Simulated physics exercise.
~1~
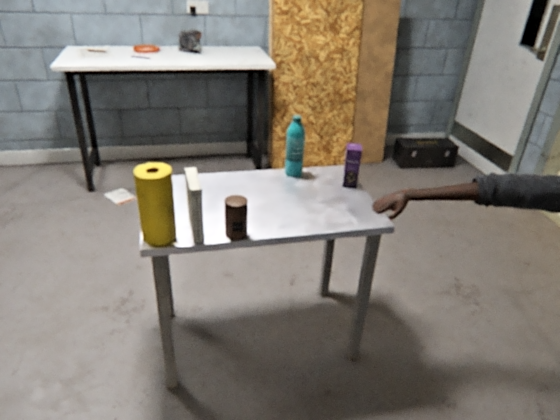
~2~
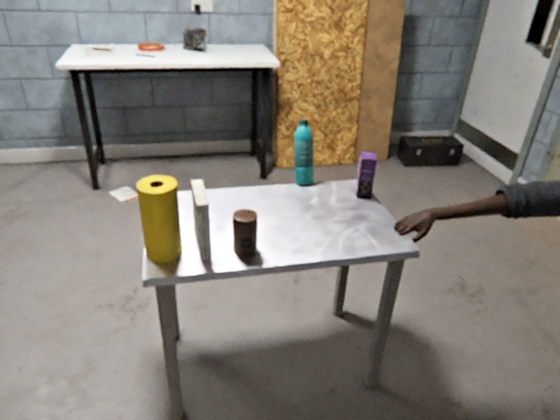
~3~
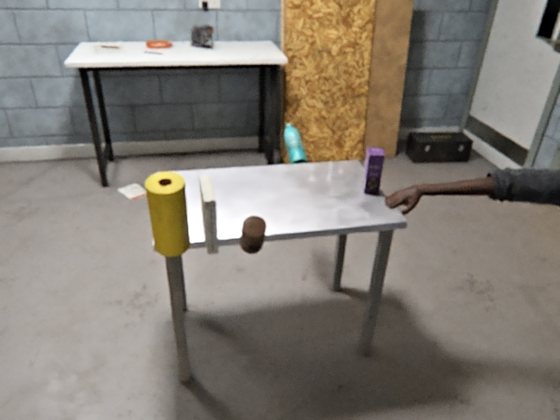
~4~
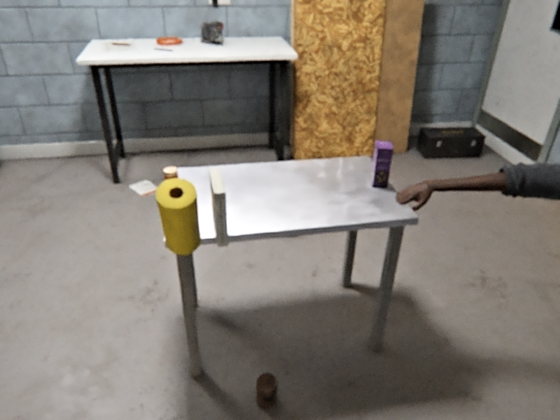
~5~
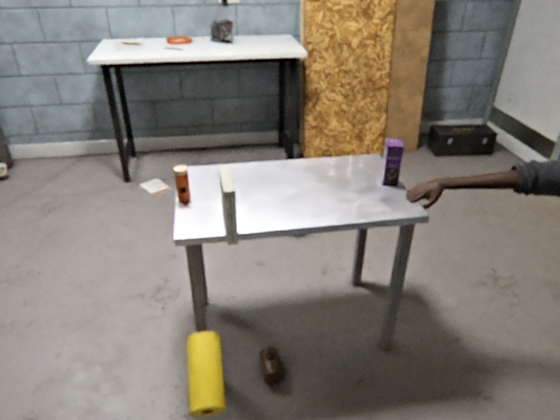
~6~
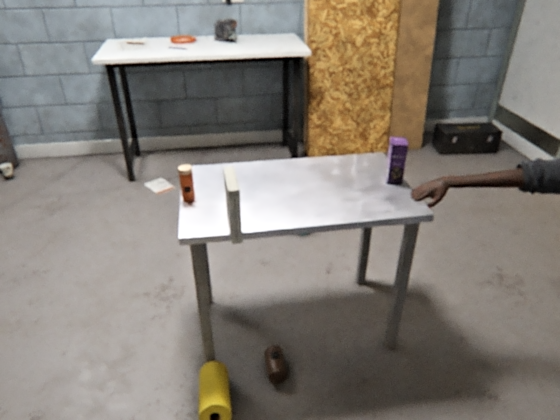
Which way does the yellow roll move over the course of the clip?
The yellow roll moves down, tipping off the near edge of the table and ending on its side on the floor.
On a small table, a bottle, brown jar and yellow roll topple off the edges.
